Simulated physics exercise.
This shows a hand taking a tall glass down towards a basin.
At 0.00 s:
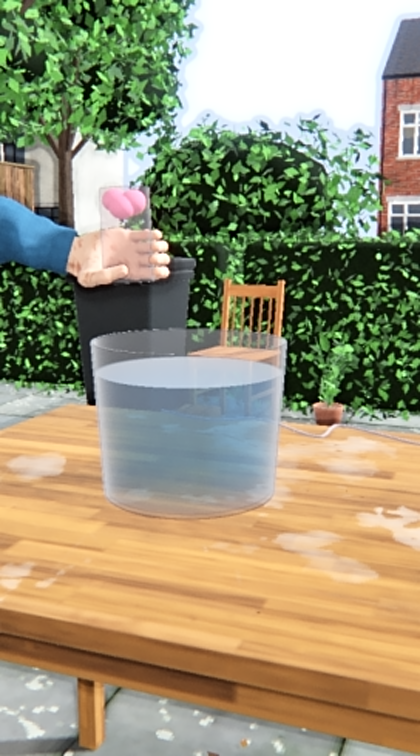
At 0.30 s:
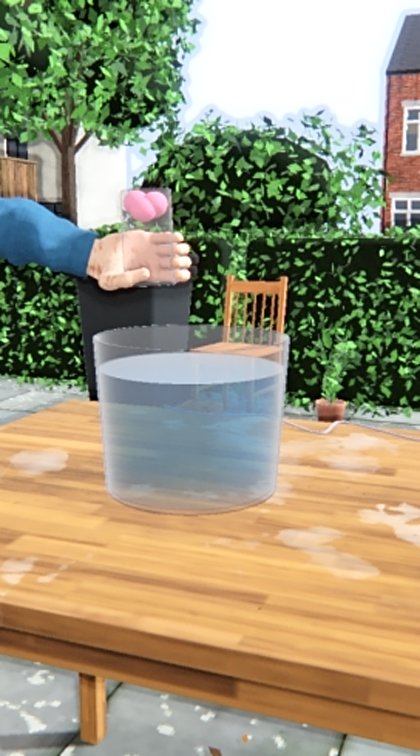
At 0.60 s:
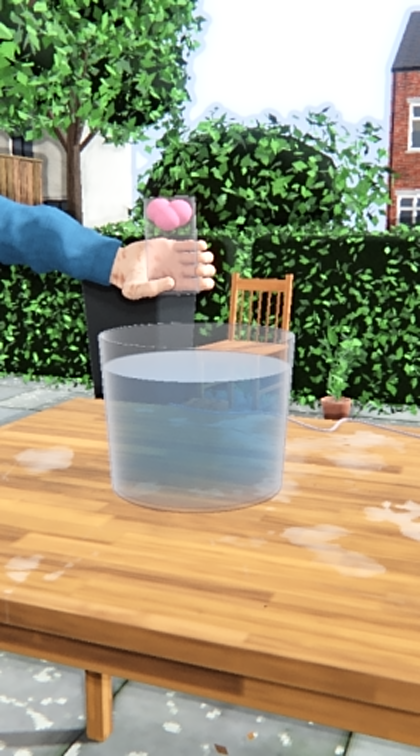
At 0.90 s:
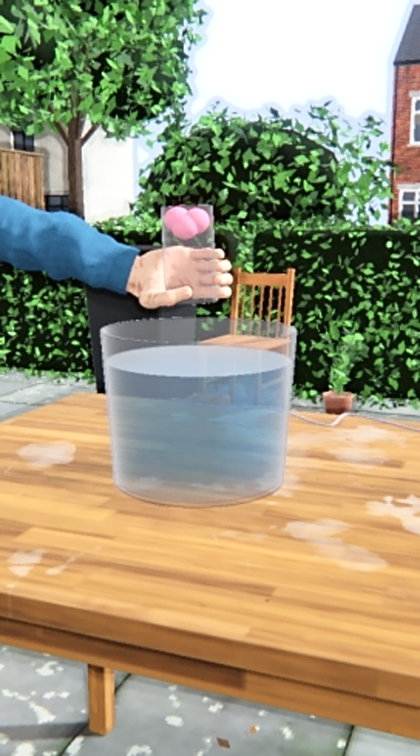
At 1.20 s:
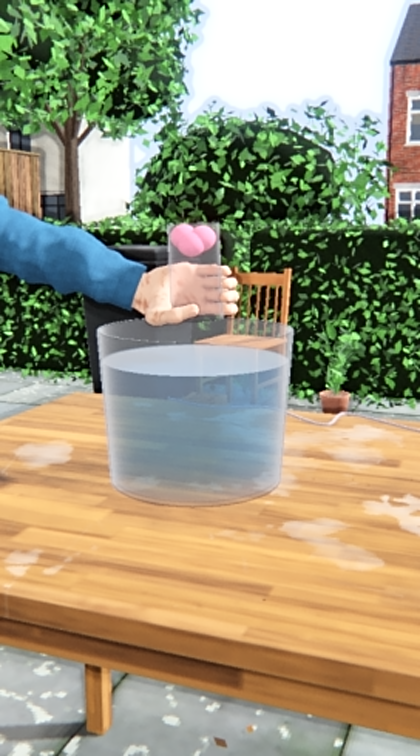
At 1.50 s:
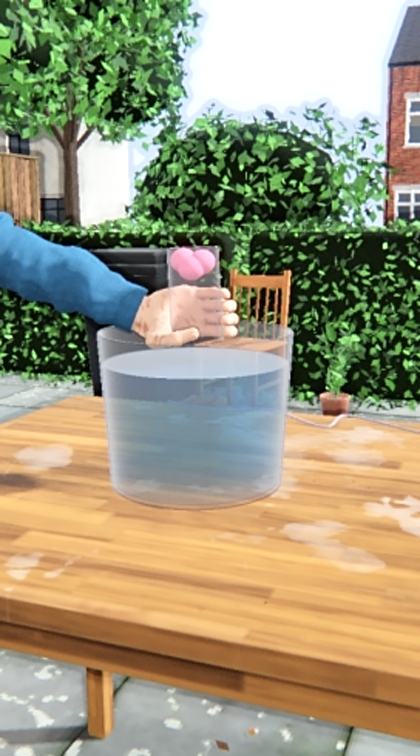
A hand in a blue sleeve carries a clear, tall glass, held mouth down with something pink at its top, rightward from the left above a clear basin of water on a wooden table. The hand then lowers the upright-held glass steadily until it is just over the water's surface.
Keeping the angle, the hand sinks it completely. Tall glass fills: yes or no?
No.
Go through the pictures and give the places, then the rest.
In the first frame, tall glass (126, 238) mouth down; above the basin.
In the second frame, tall glass (148, 240) mouth down; scrap of cloth (146, 204); coming down.
In the third frame, tall glass (172, 249) mouth down; lower.
In the fourth frame, tall glass (189, 257) mouth down; scrap of cloth (188, 221); lower still.
In the fifth frame, tall glass (195, 275) mouth down; close to the surface.
In the sixth frame, tall glass (195, 298) mouth down; scrap of cloth (193, 262); just over the surface.
Around 2.0 s, the tall glass enters the water.
Around 2.6 s, air is trapped inside and holds the level down.
Around 4.0 s, the tall glass is under, still full of air, and the scrap of cloth is dry.
